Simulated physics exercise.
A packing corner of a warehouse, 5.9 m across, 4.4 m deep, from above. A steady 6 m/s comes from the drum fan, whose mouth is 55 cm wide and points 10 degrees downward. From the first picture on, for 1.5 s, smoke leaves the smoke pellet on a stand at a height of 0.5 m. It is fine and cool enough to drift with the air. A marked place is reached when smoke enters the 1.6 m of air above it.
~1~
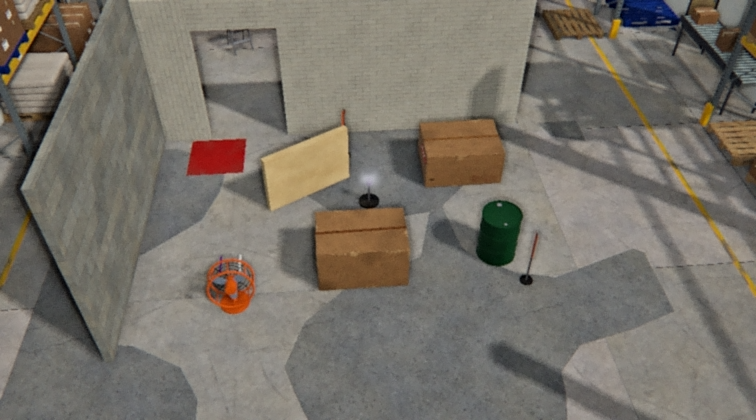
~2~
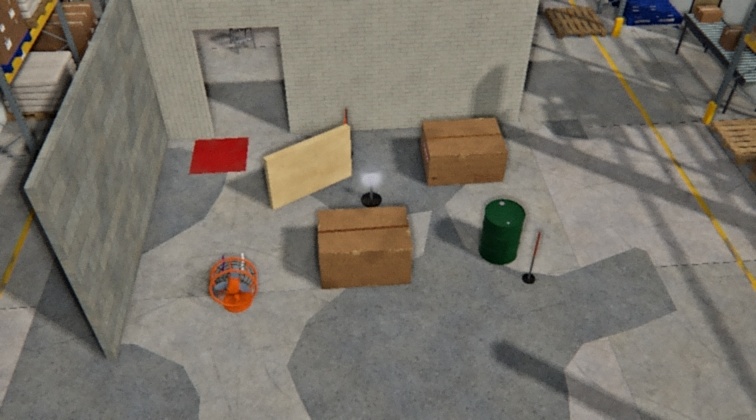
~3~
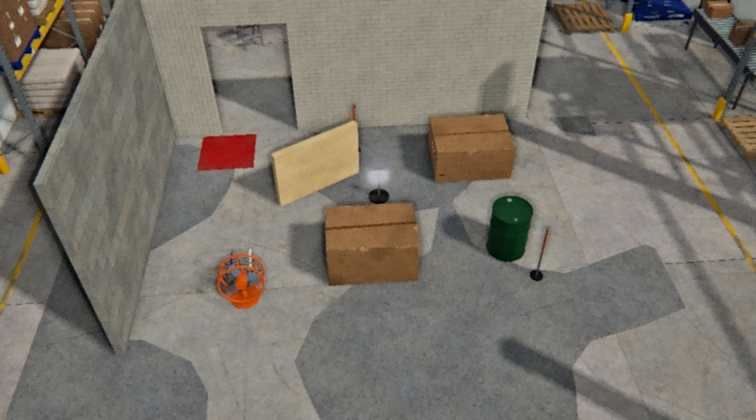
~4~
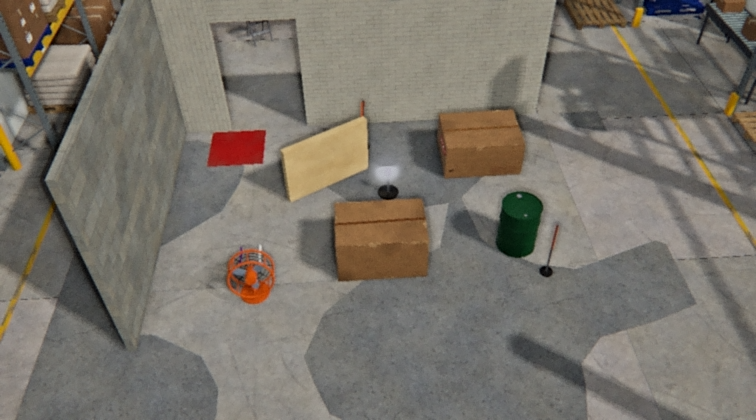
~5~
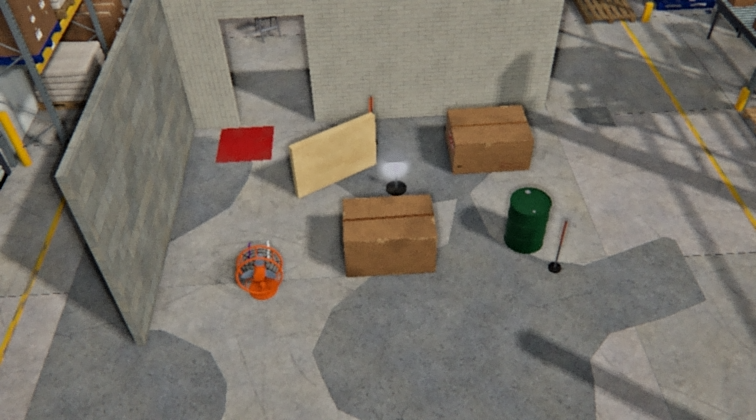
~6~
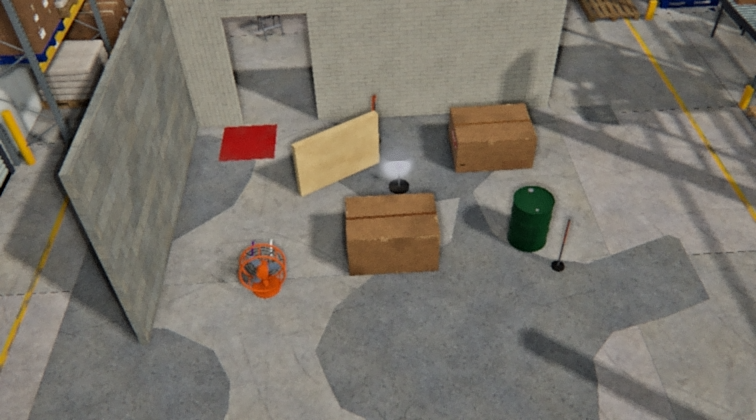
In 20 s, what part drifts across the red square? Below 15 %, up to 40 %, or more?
Over the red square: Less than 15 %.
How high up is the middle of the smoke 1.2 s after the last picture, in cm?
Roughly 50 cm up.
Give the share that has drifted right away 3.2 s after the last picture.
Near 0 %.
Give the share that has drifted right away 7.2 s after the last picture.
Near 0 %.
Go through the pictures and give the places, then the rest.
In the first frame, the smoke is thickest near (369, 177), the smoke pellet on a stand stands at (369, 182) and the drum fan is at (231, 284).
In the second frame, the smoke is thickest near (370, 175) and the red square is centred on (220, 155).
In the third frame, the smoke is thickest near (378, 172).
In the fourth frame, the smoke is thickest near (386, 168), the top of a barrel is at (522, 205) and the top of a large carton is at (481, 128).
In the fifth frame, the smoke is thickest near (394, 164).
In the sixth frame, the smoke is thickest near (397, 163).
Then, 1.2 s after the last picture we count, 0 % has passed over the red square, with 100 % still about or yet to come, and the middle of the rest is near (391, 164).
Then, 3.2 s after the last picture we count, 0 % has passed over the red square, with 100 % still about or yet to come, and the middle of the rest is near (381, 166).
Then, 7.2 s after the last picture we count, 0 % has passed over the red square, with 100 % still about or yet to come, and the middle of the rest is near (394, 127).
Then, 19.2 s after the last picture we count, 1 % has passed over the red square, with 88 % still about or yet to come, and the middle of the rest is near (412, 88).
